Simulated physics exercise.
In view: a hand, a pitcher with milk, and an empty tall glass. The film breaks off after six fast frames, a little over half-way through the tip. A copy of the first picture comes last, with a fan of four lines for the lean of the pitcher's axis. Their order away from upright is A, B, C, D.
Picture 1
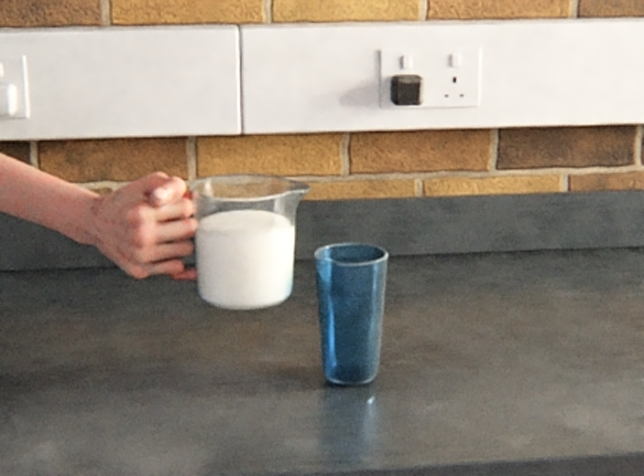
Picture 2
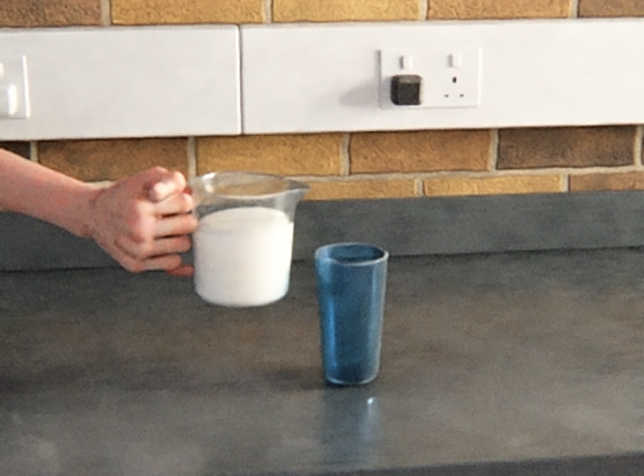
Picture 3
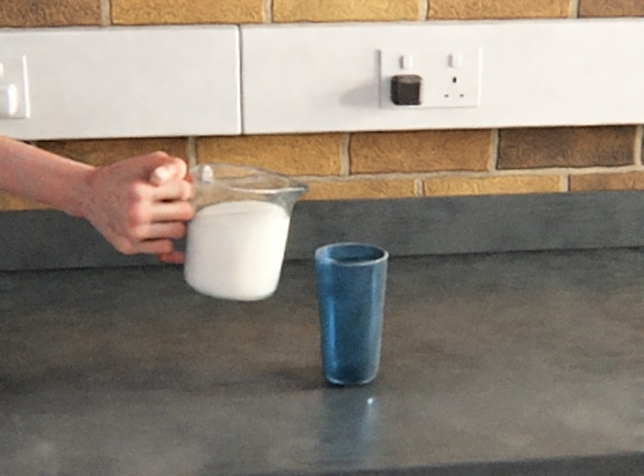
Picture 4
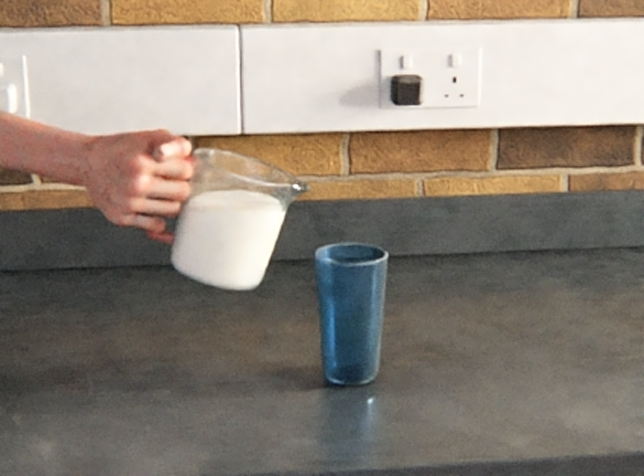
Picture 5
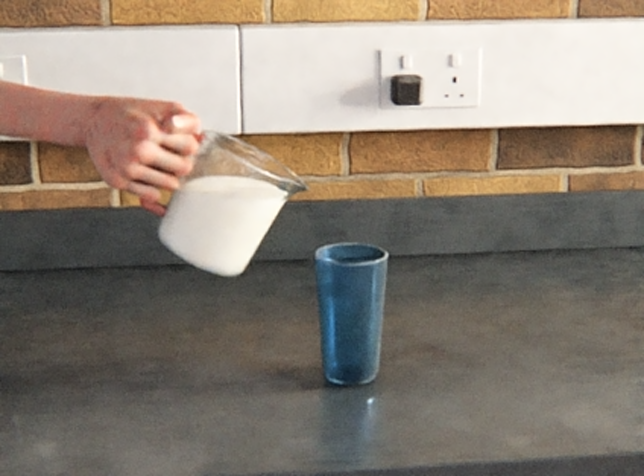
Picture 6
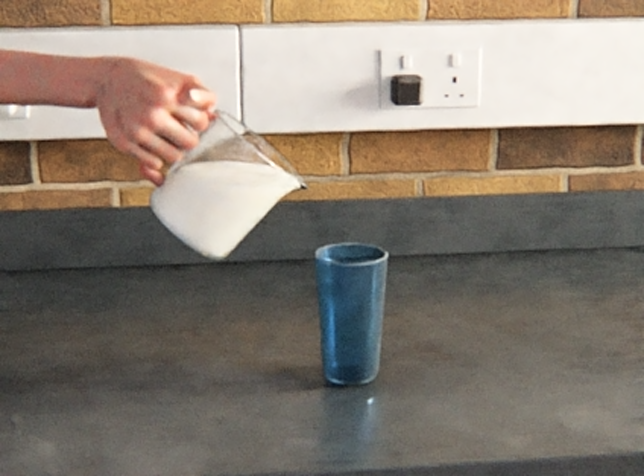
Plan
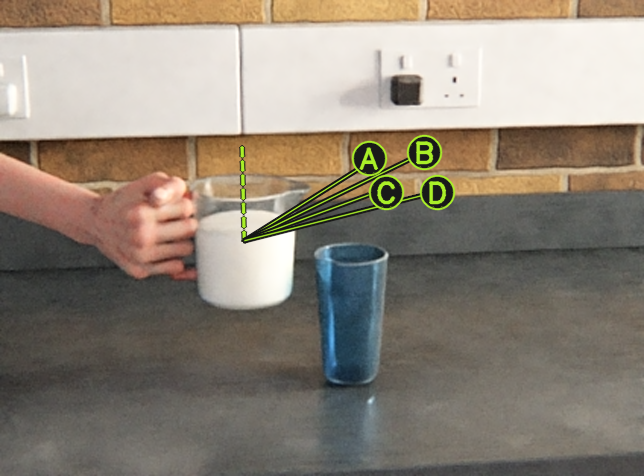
Hand tilting a glass pitcher of milk steadily to the right beside an empty blue tall glass on a grey counter.
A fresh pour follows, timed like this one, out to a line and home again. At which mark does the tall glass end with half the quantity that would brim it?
I would pick tilt A.
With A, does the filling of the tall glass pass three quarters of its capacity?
No, it does not.
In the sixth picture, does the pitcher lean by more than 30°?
Yes, it does.
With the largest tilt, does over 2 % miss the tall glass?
Yes, it does.
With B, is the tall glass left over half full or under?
Over.
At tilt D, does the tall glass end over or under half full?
Over.
In lime, A at (356, 170); B at (408, 160); C at (368, 195); D at (420, 195).
With A, the tall glass ends with about 48 % of what it can hold.
With B, the tall glass ends with about 66 % of what it can hold.
With C, the tall glass ends with about 76 % of what it can hold; 7 % of the milk is spilt.
With D, the tall glass ends with about 79 % of what it can hold; 16 % of the milk is spilt.
